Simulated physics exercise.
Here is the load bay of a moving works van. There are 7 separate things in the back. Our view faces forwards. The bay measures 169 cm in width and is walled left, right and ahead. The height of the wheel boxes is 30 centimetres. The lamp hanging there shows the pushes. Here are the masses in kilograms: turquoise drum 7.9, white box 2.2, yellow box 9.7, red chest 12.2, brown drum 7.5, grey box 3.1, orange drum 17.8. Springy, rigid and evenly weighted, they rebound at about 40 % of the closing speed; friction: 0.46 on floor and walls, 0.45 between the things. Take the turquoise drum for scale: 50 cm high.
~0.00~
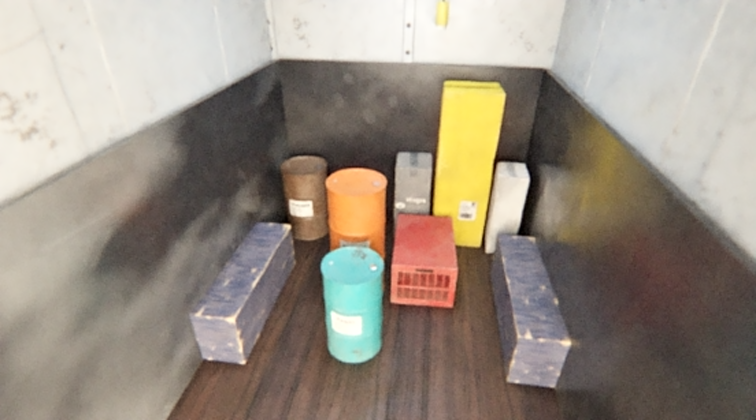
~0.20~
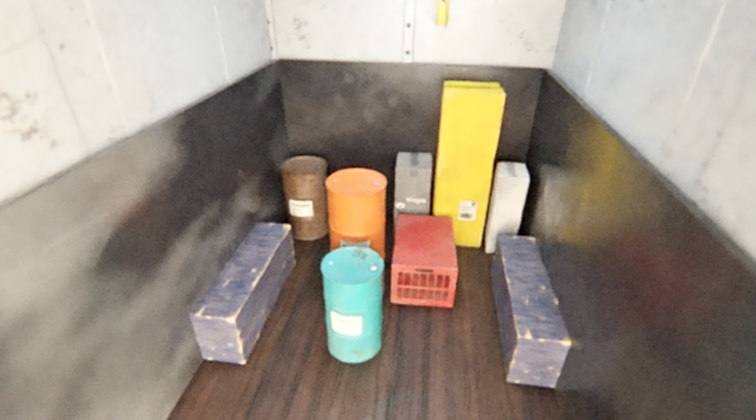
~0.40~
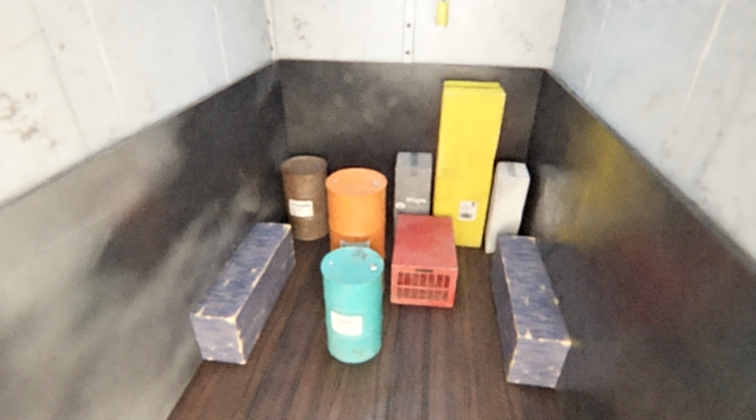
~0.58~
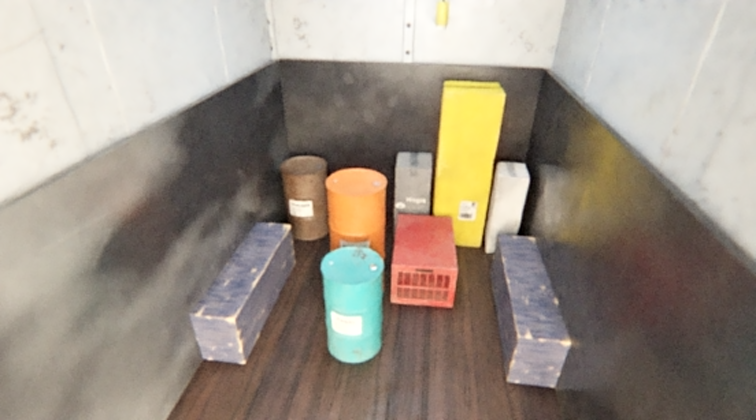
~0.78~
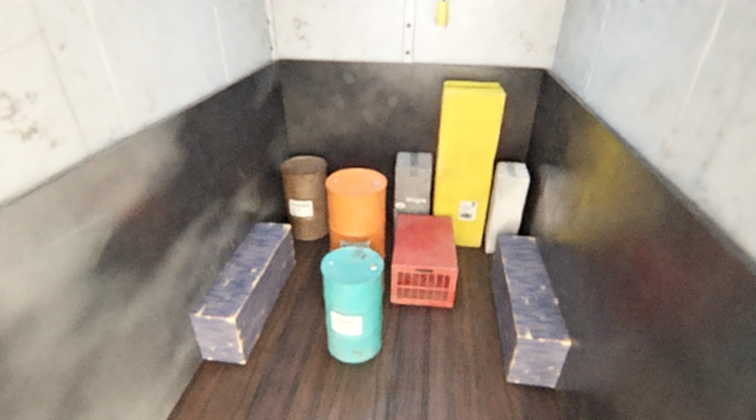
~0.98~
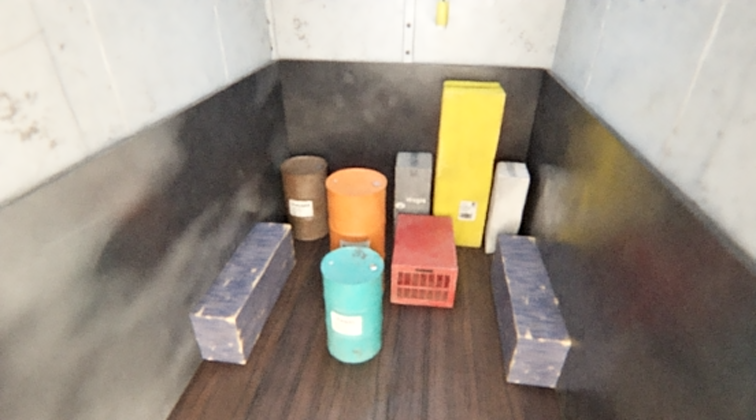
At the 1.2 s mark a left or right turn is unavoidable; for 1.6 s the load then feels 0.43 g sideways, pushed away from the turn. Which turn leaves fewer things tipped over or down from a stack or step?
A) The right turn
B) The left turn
Option B: The left turn.
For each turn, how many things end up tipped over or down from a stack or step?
Steering left costs 1, steering right costs 3.
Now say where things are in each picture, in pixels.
No push; turquoise drum (354, 305); white box (505, 209), in the first picture.
Load feels 0.45 g jolt; brown drum (307, 198); grey box (412, 197), in the second picture.
Load feels 0.45 g jolt; orange drum (357, 238); yellow box (463, 168), in the third picture.
No push; red chest (423, 257); brown drum (307, 198), in the fourth picture.
No push; grey box (412, 197); orange drum (357, 238), in the fifth picture.
No push; turquoise drum (354, 305); white box (505, 209), in the sixth picture.
Turning left. At 1.88 s, load feels 0.43 g right; white box moved 2 cm near (509, 209); yellow box 8° off upright; grey box 3° off upright.
After 3.08 s, no push; orange drum 37° off upright; red chest moved 13 cm; grey box 4° off upright.
After 3.78 s, no push; orange drum 40° off upright; red chest moved 13 cm.
In the end (5.0 s), toppled in the back, orange drum; the other 6 under 15 cm from the start. At the end, from the last picture's camera, turquoise drum near (354, 306), white box near (507, 209).
Turning right instead, yellow box, grey box and orange drum tipped over or down from a stack or step, 3 of 7 in all.
